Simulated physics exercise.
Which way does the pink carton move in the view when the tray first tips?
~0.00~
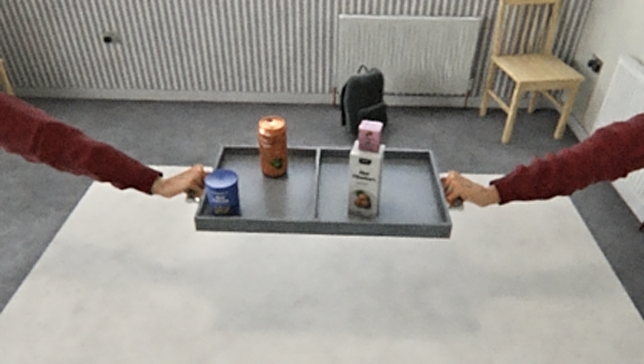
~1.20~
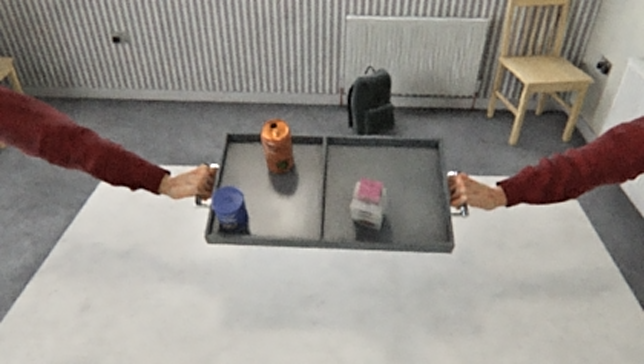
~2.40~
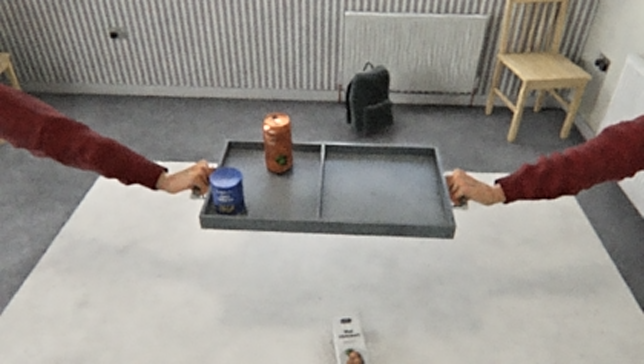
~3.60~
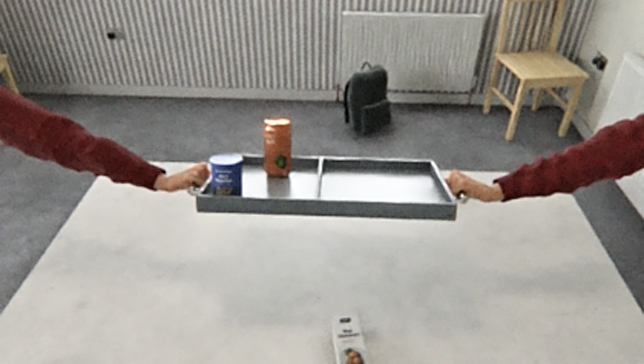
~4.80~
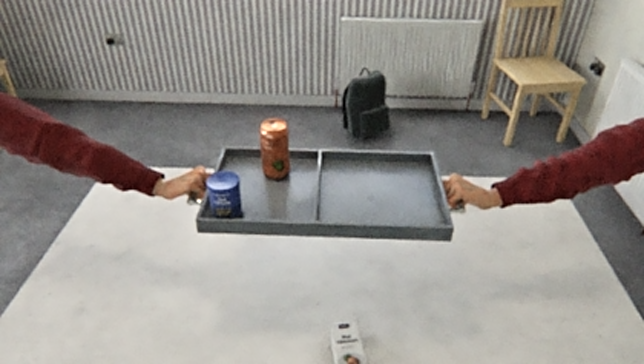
The pink carton moves down in the view as the near edge of the tray dips.
